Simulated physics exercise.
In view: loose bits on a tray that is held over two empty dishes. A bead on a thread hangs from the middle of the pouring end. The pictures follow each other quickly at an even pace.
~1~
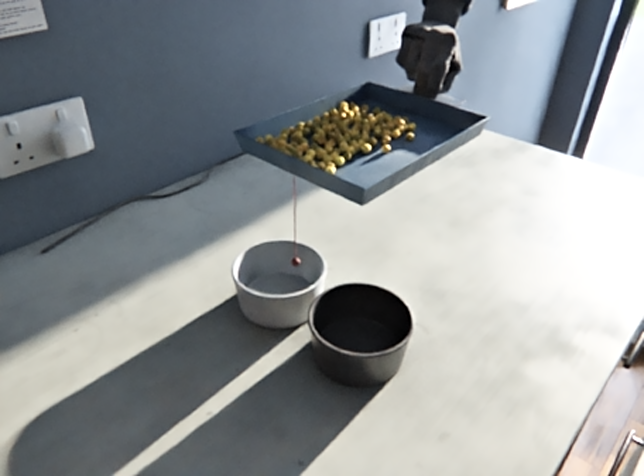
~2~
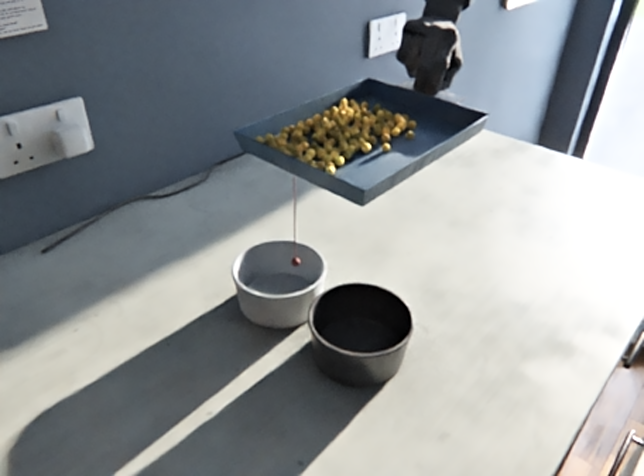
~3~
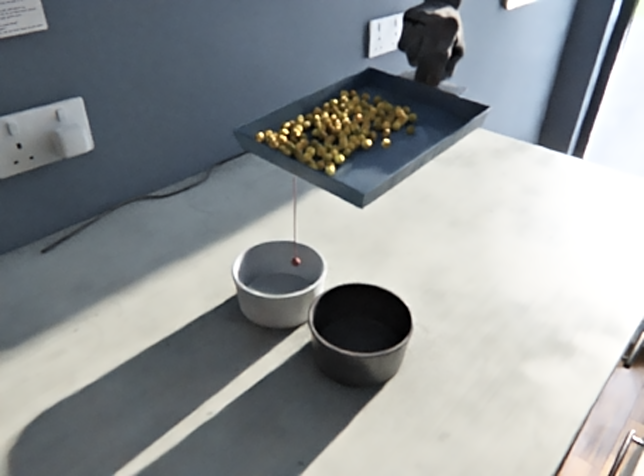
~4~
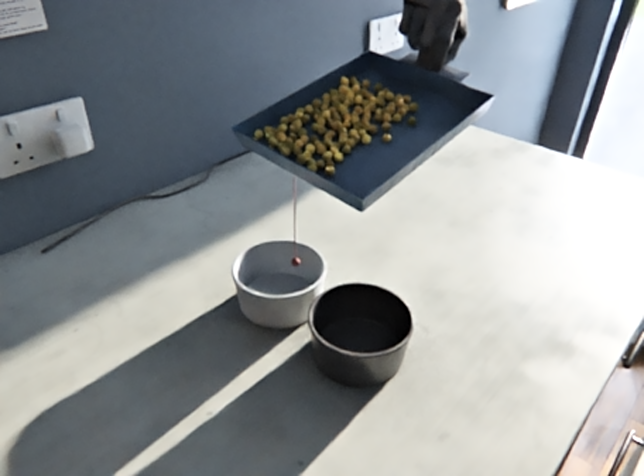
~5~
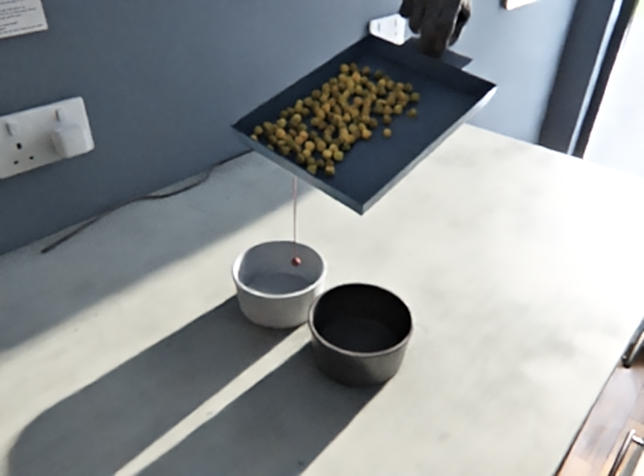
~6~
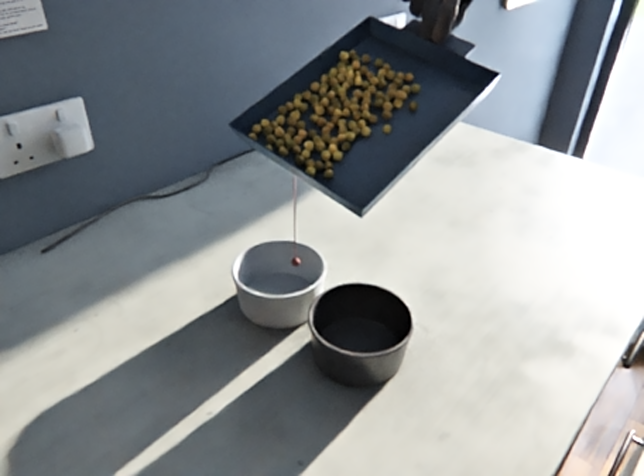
On a pale counter by a wall socket, a dark gripping hand slowly raised the back of a blue tray of yellowish balls above two empty dishes, tilting it toward its lower right corner.
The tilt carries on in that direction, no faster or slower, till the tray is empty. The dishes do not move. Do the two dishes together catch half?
Caught overall: Over half.
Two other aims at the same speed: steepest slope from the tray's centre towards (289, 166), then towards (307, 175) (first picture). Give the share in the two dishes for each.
The first gives 20 %, the second 30 %.
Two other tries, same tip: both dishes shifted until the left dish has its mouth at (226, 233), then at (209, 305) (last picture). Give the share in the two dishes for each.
Near 0 % and 10 %.
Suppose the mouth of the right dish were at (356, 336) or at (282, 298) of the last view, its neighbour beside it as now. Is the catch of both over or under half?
One: More than half. Two: Not half.
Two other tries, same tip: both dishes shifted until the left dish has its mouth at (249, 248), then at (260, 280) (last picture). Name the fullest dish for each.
First right, then the right dish.
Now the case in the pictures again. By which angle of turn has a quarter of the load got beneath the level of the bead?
At about 105°.
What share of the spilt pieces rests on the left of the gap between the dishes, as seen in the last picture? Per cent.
Close to 90 per cent.
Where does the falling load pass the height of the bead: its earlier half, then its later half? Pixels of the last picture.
Early half (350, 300), late half (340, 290).
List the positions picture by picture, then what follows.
In the first frame, corners of the pouring end at (241, 132) and (363, 185), level; middle of the load at (338, 134), puffed corn balls; left dish at (246, 302); right dish at (326, 359); bead on its thread at (296, 262).
In the second frame, corners of the pouring end at (240, 131) and (363, 186), level; middle of the load at (338, 132).
In the third frame, corners of the pouring end at (240, 129) and (363, 189), tipped barely, lowest at the right corner; middle of the load at (338, 127).
In the fourth frame, corners of the pouring end at (239, 127) and (362, 194), tipped a little, lowest at the right corner; middle of the load at (338, 120).
In the fifth frame, corners of the pouring end at (237, 125) and (362, 199), tipped clearly, lowest at the right corner; middle of the load at (338, 113).
In the sixth frame, corners of the pouring end at (236, 124) and (361, 204), tipped clearly, lowest at the right corner; middle of the load at (337, 107); left dish at (246, 302); right dish at (326, 359).
Soon, tray tipped steeply; nearly all on the tray; a stray few in the air.
A while on, tray tipped past a quarter turn; most on the tray; about a quarter in the right dish; a stray few outside both; a small part in the air.
Towards the end, tray tipped past a quarter turn; most in the right dish; about a quarter outside both.
Finally, tray tipped past a quarter turn; most in the right dish; none in the left dish; about a quarter outside both.
